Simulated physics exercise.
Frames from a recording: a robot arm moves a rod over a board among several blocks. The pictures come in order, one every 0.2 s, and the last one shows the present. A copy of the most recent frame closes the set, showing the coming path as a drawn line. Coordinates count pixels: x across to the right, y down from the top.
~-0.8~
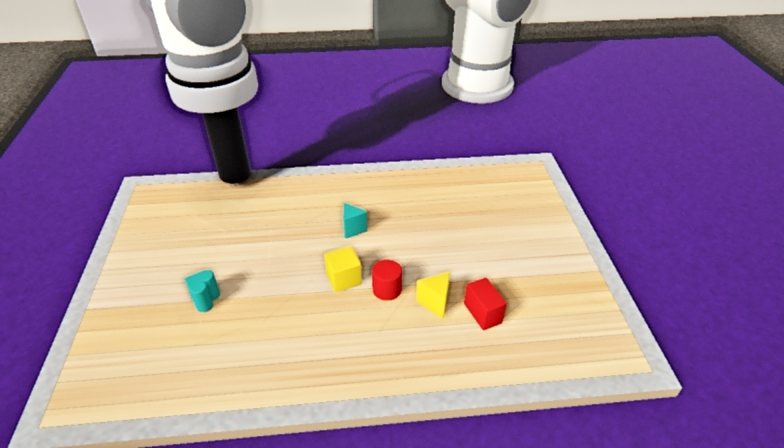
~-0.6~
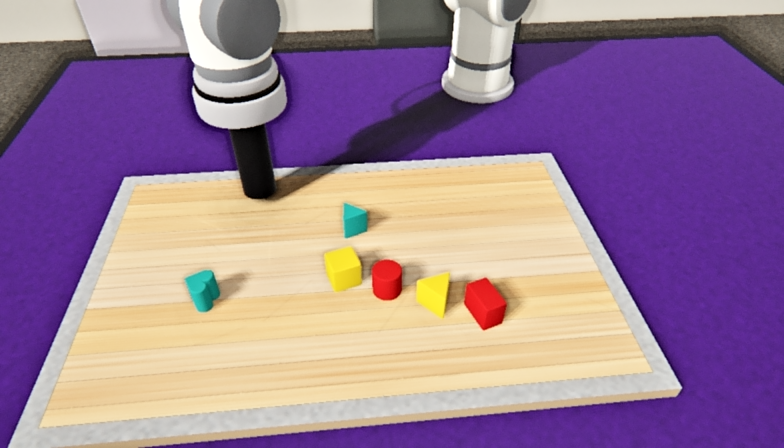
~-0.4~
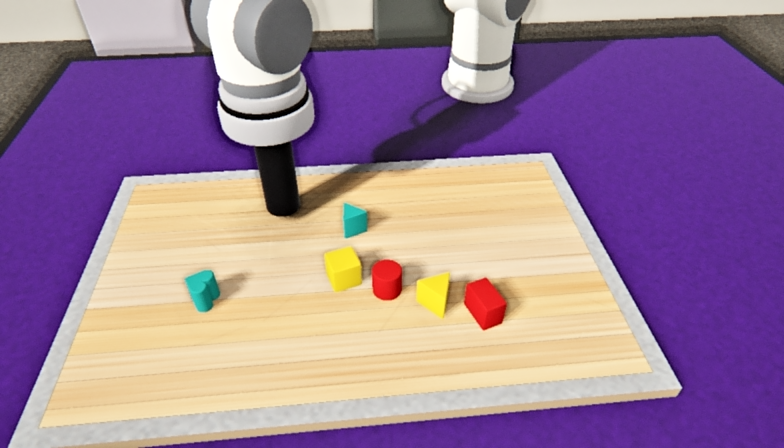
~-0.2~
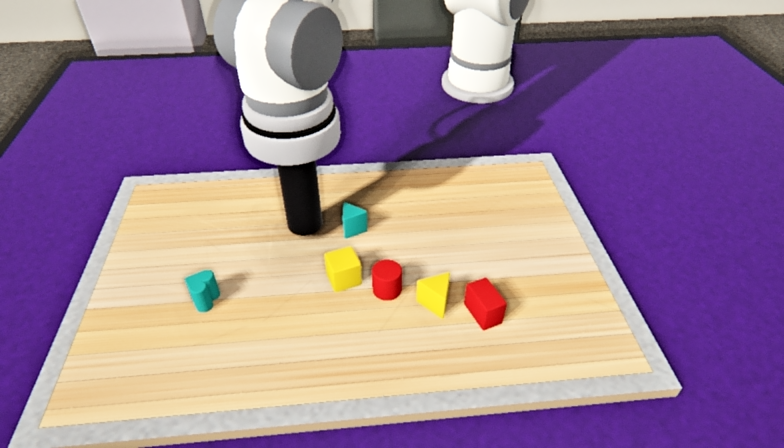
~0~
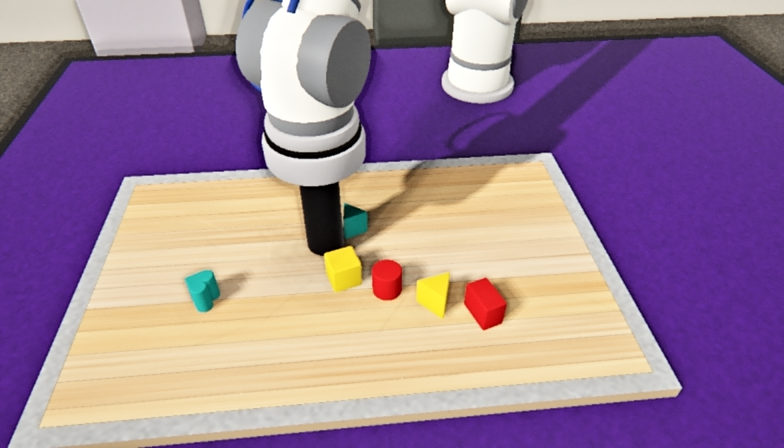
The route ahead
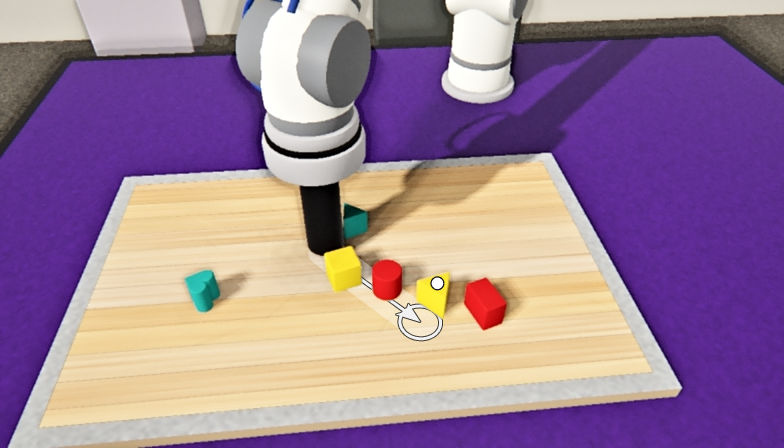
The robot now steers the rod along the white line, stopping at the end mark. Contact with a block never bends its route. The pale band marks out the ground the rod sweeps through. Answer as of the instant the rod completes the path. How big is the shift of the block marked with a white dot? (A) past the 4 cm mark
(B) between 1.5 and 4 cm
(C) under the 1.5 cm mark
My answer is option A.
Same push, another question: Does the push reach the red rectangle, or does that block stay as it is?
The red rectangle is moved.
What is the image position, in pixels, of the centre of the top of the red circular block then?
The point I'd pick in the picture is (455, 317).
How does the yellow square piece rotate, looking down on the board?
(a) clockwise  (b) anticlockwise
The answer is a.
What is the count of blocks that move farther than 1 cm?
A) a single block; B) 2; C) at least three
My answer is option C.
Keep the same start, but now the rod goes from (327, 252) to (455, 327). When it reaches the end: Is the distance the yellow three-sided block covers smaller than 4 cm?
In short: No.
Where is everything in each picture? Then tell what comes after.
The first frame shows rod tip at (235, 175); block tops, yellow square piece at (342, 258); red circular block at (387, 269); yellow three-sided block at (437, 283); red rectangle at (487, 293).
The second frame shows rod at (260, 190); blocks unchanged.
The third frame shows rod at (283, 206); blocks unchanged.
The fourth frame shows rod at (305, 224); blocks unchanged.
The fifth frame shows rod at (326, 244); yellow square piece at (342, 258); red circular block at (387, 269); yellow three-sided block at (437, 283); red rectangle at (487, 293).
Path on the board, from (327, 252) directly to (420, 322); the dot is on the yellow three-sided block.
On the path given first. One third of the way, rod at (354, 266); yellow square piece at (357, 280), turned 15° clockwise.
Two thirds of the way, rod at (387, 289); yellow square piece at (366, 301), turned 60° clockwise; red circular block at (421, 287); yellow three-sided block at (457, 287), turned 20° anticlockwise.
At the end, rod at (421, 313); yellow square piece at (366, 302), turned 65° clockwise; red circular block at (455, 317); yellow three-sided block at (479, 307), turned 100° anticlockwise; red rectangle at (499, 289), turned 30° anticlockwise.
